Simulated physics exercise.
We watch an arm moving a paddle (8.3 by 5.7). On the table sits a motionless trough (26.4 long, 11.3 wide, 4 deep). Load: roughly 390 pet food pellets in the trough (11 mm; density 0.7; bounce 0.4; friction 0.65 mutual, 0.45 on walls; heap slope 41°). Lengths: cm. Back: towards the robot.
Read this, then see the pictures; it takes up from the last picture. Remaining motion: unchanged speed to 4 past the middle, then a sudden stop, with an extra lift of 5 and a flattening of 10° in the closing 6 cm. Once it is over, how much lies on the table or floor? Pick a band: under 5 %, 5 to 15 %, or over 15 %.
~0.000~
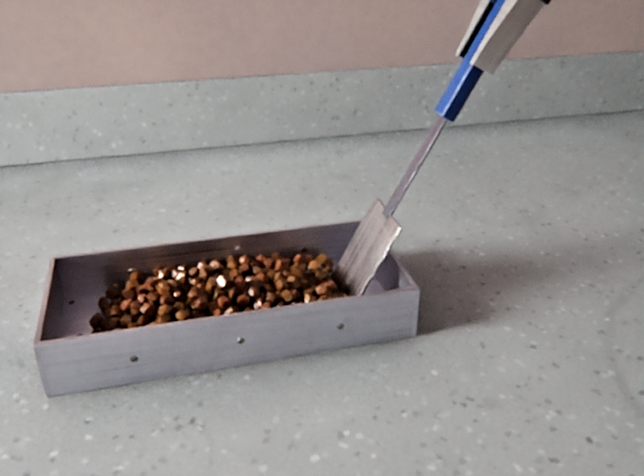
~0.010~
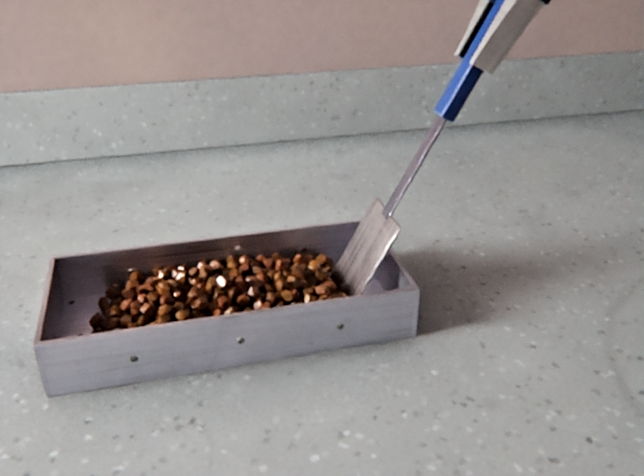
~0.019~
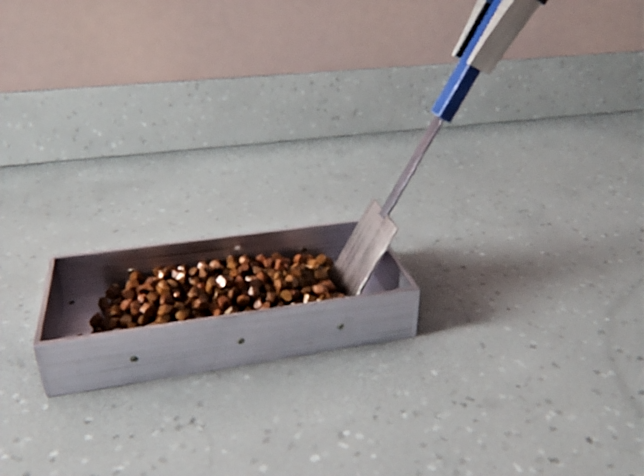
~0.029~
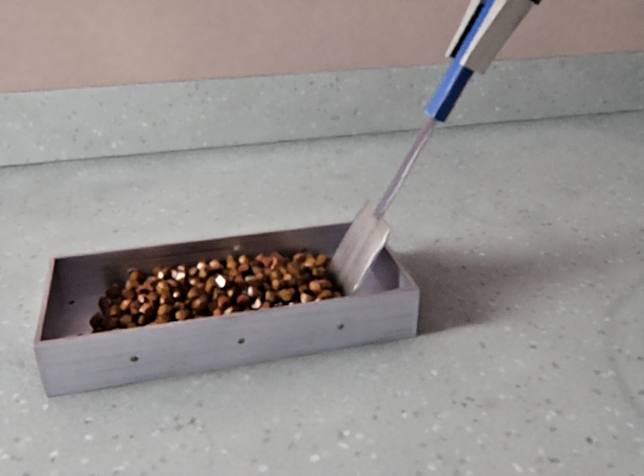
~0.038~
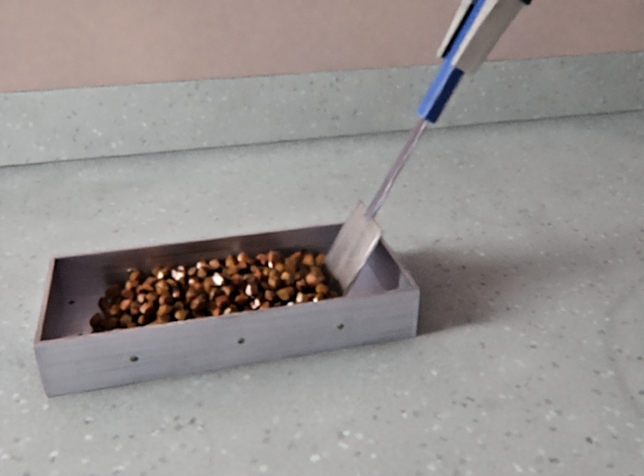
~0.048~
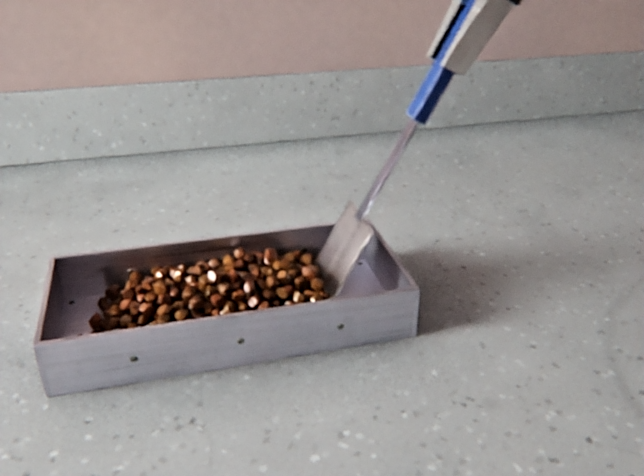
5 to 15 %.
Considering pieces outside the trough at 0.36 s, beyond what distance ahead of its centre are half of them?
Some 20 centimetres ahead.
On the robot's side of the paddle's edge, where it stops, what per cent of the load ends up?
30 %.
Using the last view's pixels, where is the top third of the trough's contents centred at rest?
Centre: Roughly (128, 296).
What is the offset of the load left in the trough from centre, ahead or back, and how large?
Offset forward: Around 5.5 cm.
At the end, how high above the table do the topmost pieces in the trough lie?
Some 4.5 cm above the table.
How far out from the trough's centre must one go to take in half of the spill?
I reckon close to 24 centimetres.
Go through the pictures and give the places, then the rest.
In the first picture, paddle top edge at (389, 212), sloping 62°; upper third of the load around (229, 289), from x 80 to 365, top at y 260; 389 in the trough.
In the second picture, paddle top edge at (388, 212), sloping 62°; upper third of the load around (229, 289), from x 80 to 365, top at y 260.
In the third picture, paddle top edge at (386, 212), sloping 62°; upper third of the load around (233, 289), from x 80 to 365, top at y 260.
In the fourth picture, paddle top edge at (379, 213), sloping 62°; upper third of the load around (233, 288), from x 80 to 365, top at y 255.
In the fifth picture, paddle top edge at (371, 214), sloping 62°; upper third of the load around (233, 287), from x 80 to 365, top at y 255.
In the sixth picture, paddle top edge at (361, 215), sloping 62°; upper third of the load around (233, 285), from x 80 to 365, top at y 255; 389 in the trough.
By 0.09 s, sloping 62°, highest piece 6 above the table; 389 in the trough.
By 0.14 s, sloping 58°, highest piece 7 above the table; 389 in the trough.
By 0.36 s, sloping 52°, highest piece 8 above the table; 359 in the trough, 26 on the table or floor, 4 on the blade or in flight.
By 1.41 s, sloping 52°, highest piece 5 above the table; 358 in the trough, 31 on the table or floor.
Final count, 358 in the trough, 31 on the table or floor. That is 8 % on the table or floor.
